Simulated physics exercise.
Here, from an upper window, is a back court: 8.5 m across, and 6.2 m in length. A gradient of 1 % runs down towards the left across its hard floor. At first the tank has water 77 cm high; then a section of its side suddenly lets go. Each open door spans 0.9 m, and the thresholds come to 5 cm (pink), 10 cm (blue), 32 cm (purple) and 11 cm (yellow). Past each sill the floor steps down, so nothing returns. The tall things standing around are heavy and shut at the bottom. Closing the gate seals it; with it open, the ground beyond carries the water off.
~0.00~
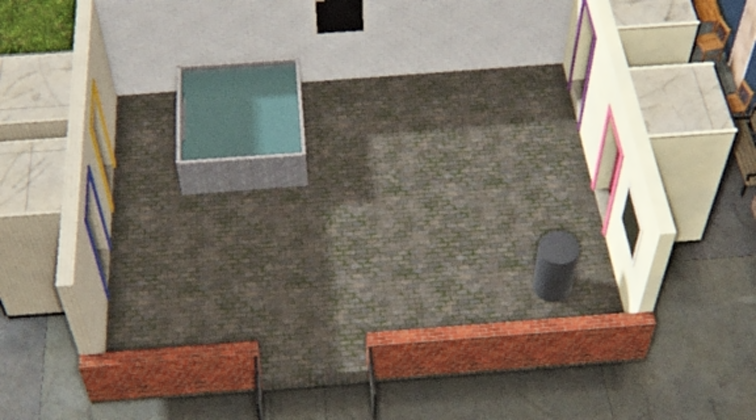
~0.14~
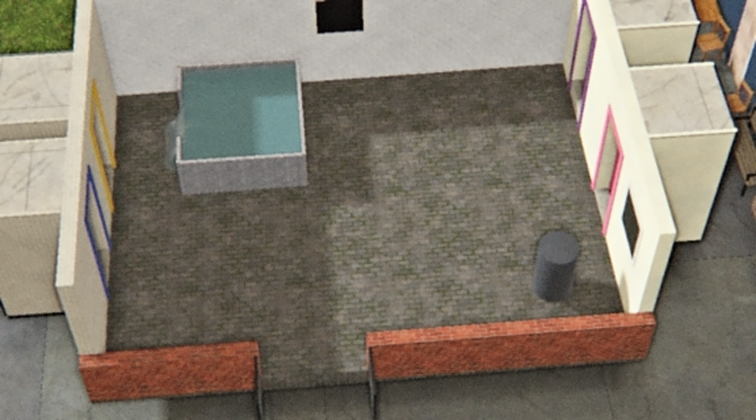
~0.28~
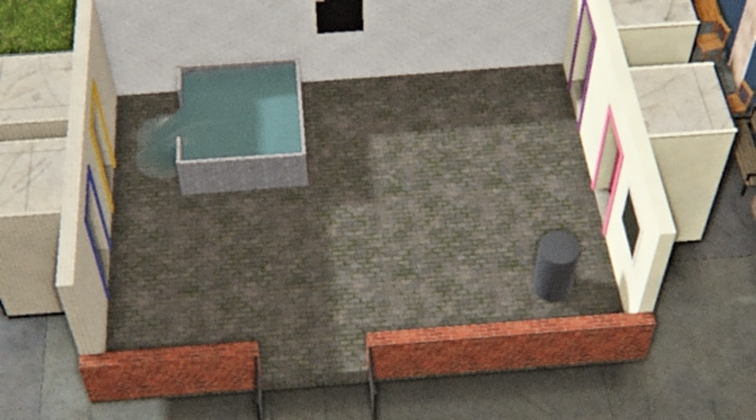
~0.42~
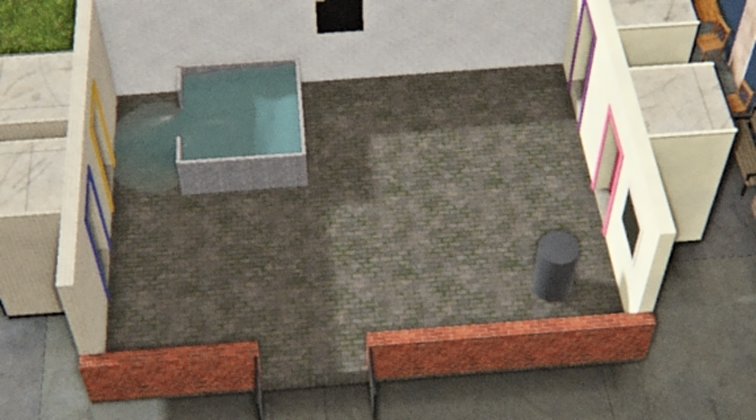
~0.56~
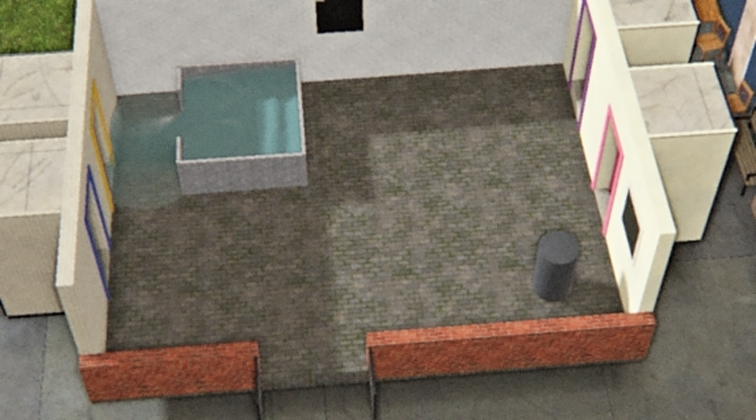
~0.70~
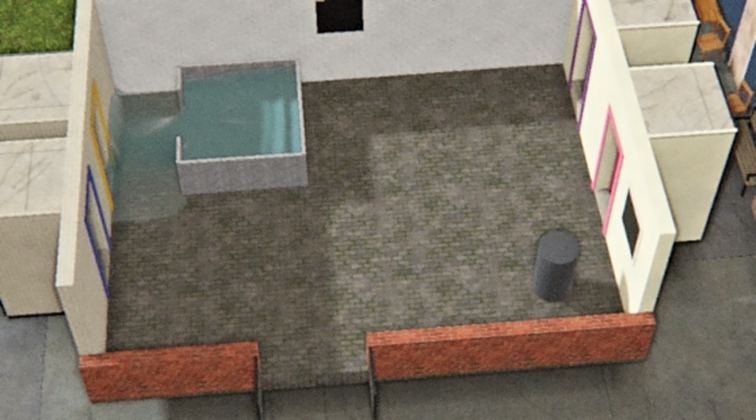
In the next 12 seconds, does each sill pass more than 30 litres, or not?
In the end pink door: Less than stated. Blue door: Less than stated. Purple door: Less than stated. Yellow door: More than stated.
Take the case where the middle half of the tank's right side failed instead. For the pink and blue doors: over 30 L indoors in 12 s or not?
Pink goes beyond, blue stays inside, judged against that limit.
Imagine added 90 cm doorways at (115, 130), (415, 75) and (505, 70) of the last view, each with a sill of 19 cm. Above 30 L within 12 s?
Door 1: Higher; door 2: Lower; door 3: Lower.
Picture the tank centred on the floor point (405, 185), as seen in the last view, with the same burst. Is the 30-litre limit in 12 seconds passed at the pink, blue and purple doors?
Against that limit: Pink below, blue over, purple not over.
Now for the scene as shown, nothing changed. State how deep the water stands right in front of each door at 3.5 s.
In cm: Pink 0, blue 9, purple 0, yellow 29.
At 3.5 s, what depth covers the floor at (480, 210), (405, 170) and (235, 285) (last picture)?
Depth readings in turn - 0, 0, 2 cm.
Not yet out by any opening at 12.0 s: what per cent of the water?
It comes to near 78 per cent.
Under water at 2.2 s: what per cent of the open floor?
Covered: Roughly 20 %.
After 1.4 s water covers 10 % of the floor and is deepest (70 cm) near (118, 98); pink door not reached, blue door 7 cm at the sill, 0 L in, purple door not reached, yellow door 35 cm at the sill, 85 L in.
After 2.2 s water covers 20 % of the floor and is deepest (52 cm) near (125, 148); pink door not reached, blue door 8 cm at the sill, 0 L in, purple door not reached, yellow door 32 cm at the sill, 210 L in.
After 3.5 s water covers 35 % of the floor and is deepest (40 cm) near (115, 156); pink door not reached, blue door 9 cm at the sill, 0 L in, purple door not reached, yellow door 29 cm at the sill, 354 L in.
After 7.0 s water covers 70 % of the floor and is deepest (25 cm) near (118, 98); pink door 1 cm at the sill, 0 L in, blue door 7 cm at the sill, 0 L in, purple door 3 cm at the sill, 0 L in, yellow door 19 cm at the sill, 551 L in.
After 12.0 s water covers 95 % of the floor and is deepest (14 cm) near (115, 164); pink door 6 cm at the sill, 1 L in, blue door 5 cm at the sill, 0 L in, purple door 2 cm at the sill, 0 L in, yellow door 12 cm at the sill, 604 L in.
